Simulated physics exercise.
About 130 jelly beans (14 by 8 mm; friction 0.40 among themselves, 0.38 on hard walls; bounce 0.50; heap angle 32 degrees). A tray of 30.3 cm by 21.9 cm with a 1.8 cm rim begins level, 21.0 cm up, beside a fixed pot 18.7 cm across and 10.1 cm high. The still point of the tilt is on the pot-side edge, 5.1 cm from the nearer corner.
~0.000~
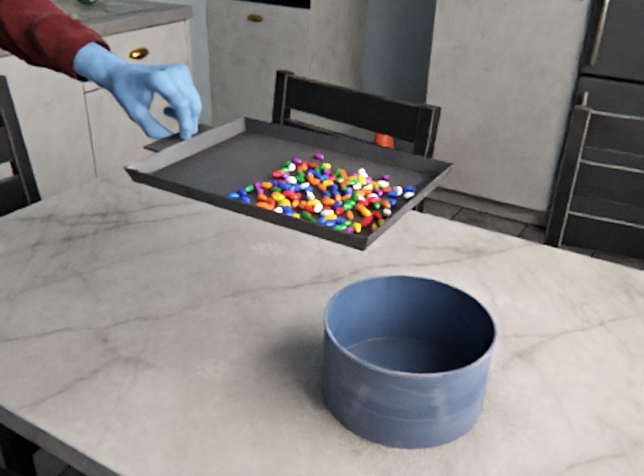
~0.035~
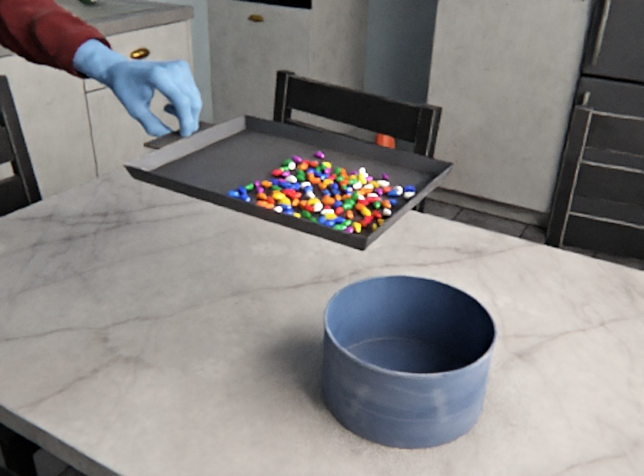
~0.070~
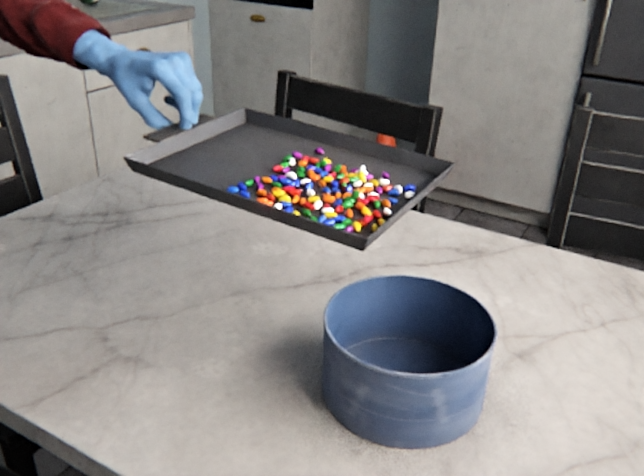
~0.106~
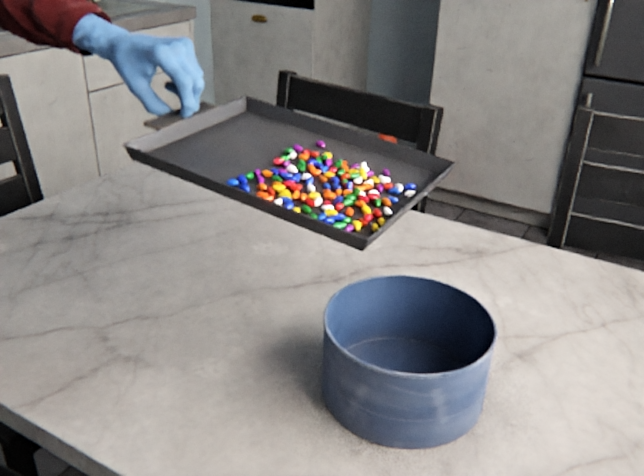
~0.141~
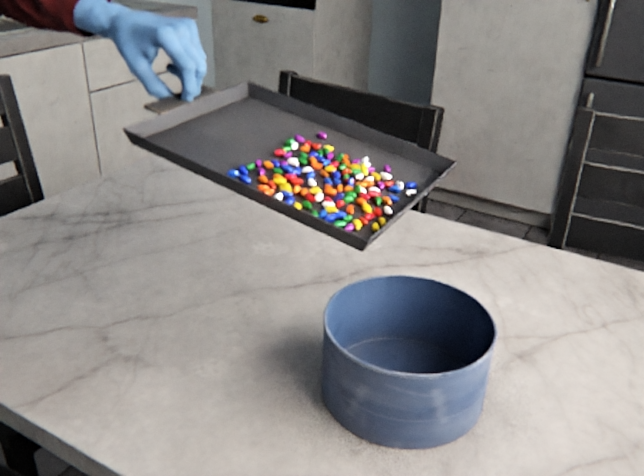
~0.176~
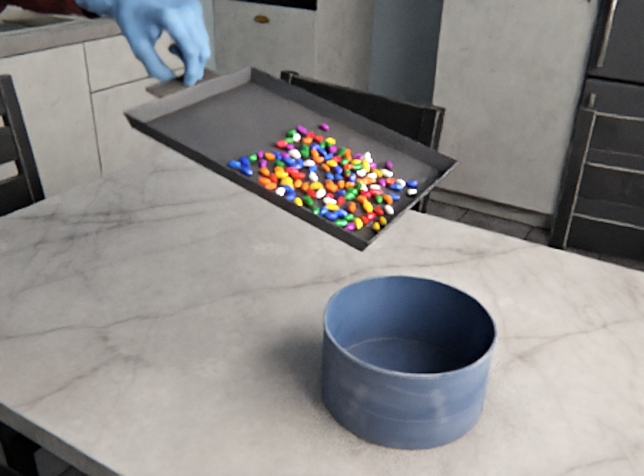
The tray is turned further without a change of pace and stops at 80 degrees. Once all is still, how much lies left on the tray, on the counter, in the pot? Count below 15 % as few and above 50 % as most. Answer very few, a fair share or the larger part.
Tray very few, counter very few, pot the larger part.
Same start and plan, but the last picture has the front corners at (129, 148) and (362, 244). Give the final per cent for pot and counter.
Pot 50, counter 50.
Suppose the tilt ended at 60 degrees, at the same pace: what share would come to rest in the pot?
In that case some 40 per cent.
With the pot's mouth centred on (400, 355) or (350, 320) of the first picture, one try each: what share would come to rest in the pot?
Some 75 and 60 per cent.
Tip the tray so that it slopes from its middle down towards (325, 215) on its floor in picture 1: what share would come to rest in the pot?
About 70 per cent.
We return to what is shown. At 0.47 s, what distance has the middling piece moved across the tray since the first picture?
Some 4 cm.
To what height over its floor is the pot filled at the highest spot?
About 1.5 cm.
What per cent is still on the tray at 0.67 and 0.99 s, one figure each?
About 85, 15.
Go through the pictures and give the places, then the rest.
The first frame shows tray tilt 0 degrees, front corners at (132, 166) and (364, 234); middle of the pieces at (326, 194); pot at (409, 319).
The second frame shows tray tilt 1 degrees, front corners at (132, 164) and (364, 234); middle of the pieces at (326, 193).
The third frame shows tray tilt 2 degrees, front corners at (132, 156) and (364, 234); middle of the pieces at (326, 190).
The fourth frame shows tray tilt 5 degrees, front corners at (131, 144) and (365, 234), lowest corner right front; middle of the pieces at (327, 186).
The fifth frame shows tray tilt 9 degrees, front corners at (132, 128) and (365, 235), lowest corner right front; middle of the pieces at (328, 181).
The sixth frame shows tray tilt 13 degrees, front corners at (133, 113) and (366, 236), lowest corner right front; middle of the pieces at (329, 176); pot at (409, 319). Its pace works out near 110 degrees a second.
After 0.47 s, tilt 46 degrees; the tray holds 100 %, the pot 0 %.
After 0.67 s, tilt 68 degrees; the tray holds 85 %, the pot 0 %.
After 0.99 s, tilt 80 degrees; the tray holds 15 %, the pot 60 %.
In the end, at 2.4 s, tray 10 %, counter 10 %, pot 85 %.
